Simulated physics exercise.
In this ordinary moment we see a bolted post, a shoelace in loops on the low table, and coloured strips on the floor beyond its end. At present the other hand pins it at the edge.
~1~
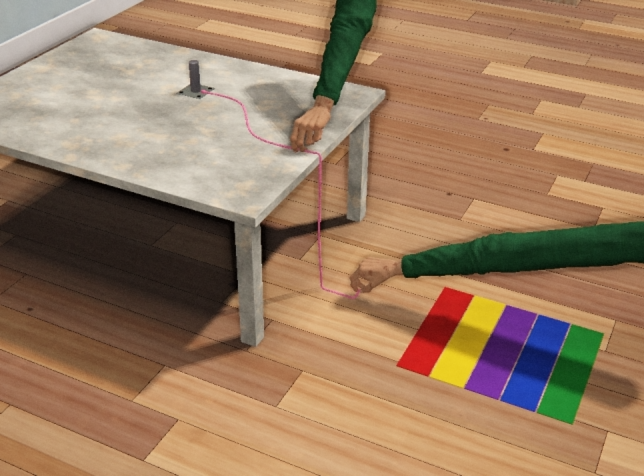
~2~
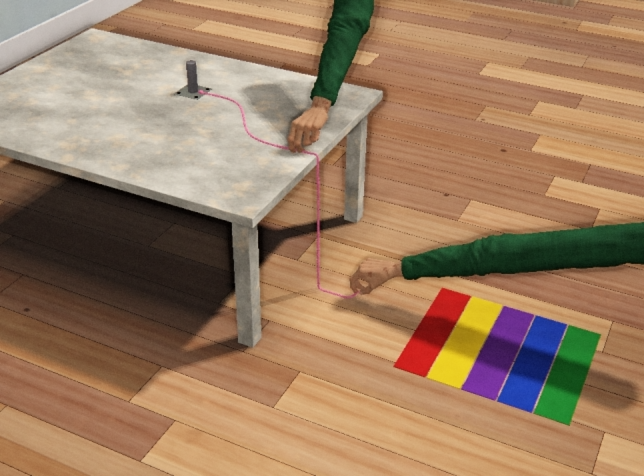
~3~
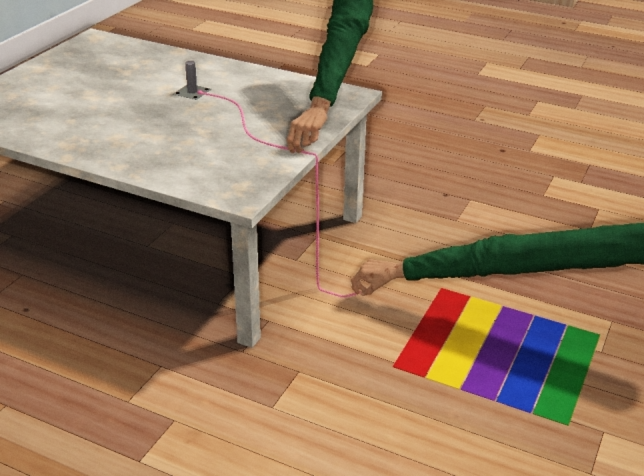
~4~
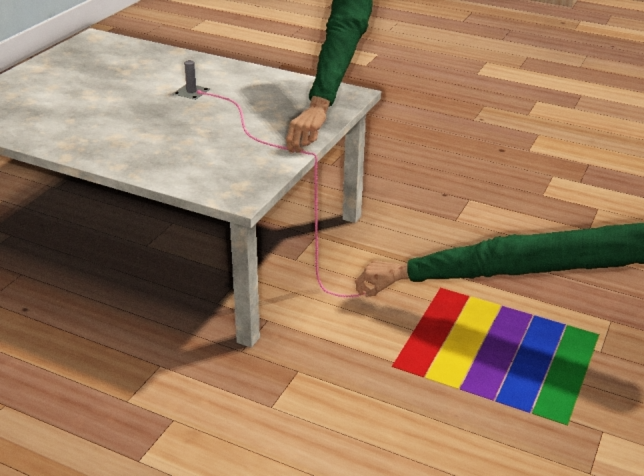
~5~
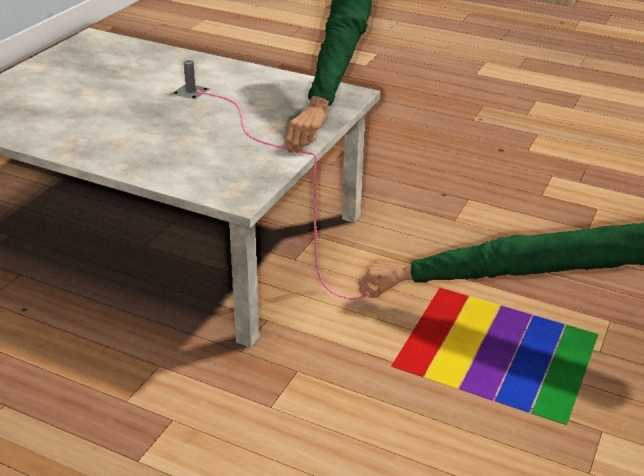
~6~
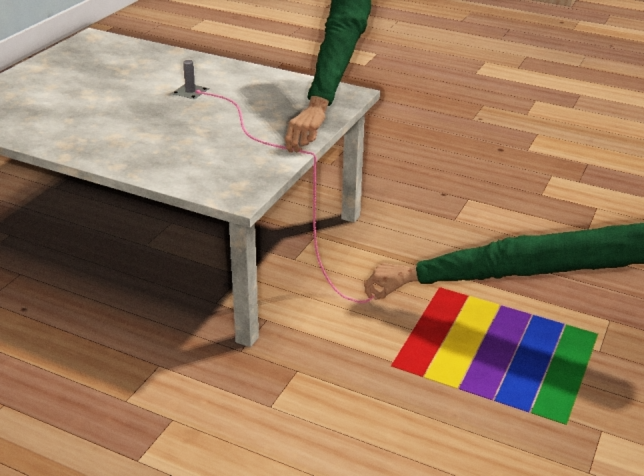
On a low table, one hand pinning a pink lace at the edge while another slowly draws its end slightly right, near coloured strips.
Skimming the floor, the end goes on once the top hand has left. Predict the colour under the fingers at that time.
The yellow one.
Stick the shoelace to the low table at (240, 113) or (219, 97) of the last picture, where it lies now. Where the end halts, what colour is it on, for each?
Colour per try: Yellow / yellow.
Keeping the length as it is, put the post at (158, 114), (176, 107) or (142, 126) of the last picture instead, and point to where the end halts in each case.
Try by try, around (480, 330), (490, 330) and (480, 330).
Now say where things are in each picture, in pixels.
The first picture shows end (359, 290); red (421, 355); yellow (454, 366); purple (489, 377); blue (524, 389); green (561, 401).
The second picture shows end (359, 291); shoelace through (223, 97) (244, 121) (275, 145) (318, 175) (318, 230) (319, 281).
The third picture shows end (360, 292).
The fourth picture shows end (364, 294); shoelace through (221, 97) (242, 121) (273, 145) (316, 175) (316, 230) (319, 281).
The fifth picture shows end (368, 295).
The sixth picture shows end (373, 296); shoelace through (220, 97) (241, 121) (272, 145) (315, 174) (315, 229) (329, 282).
Soon after, end near (411, 308); short of the strips.
After that, end near (448, 319); over red.
At the stop, end near (470, 326); over yellow. It gets as far as the yellow strip.
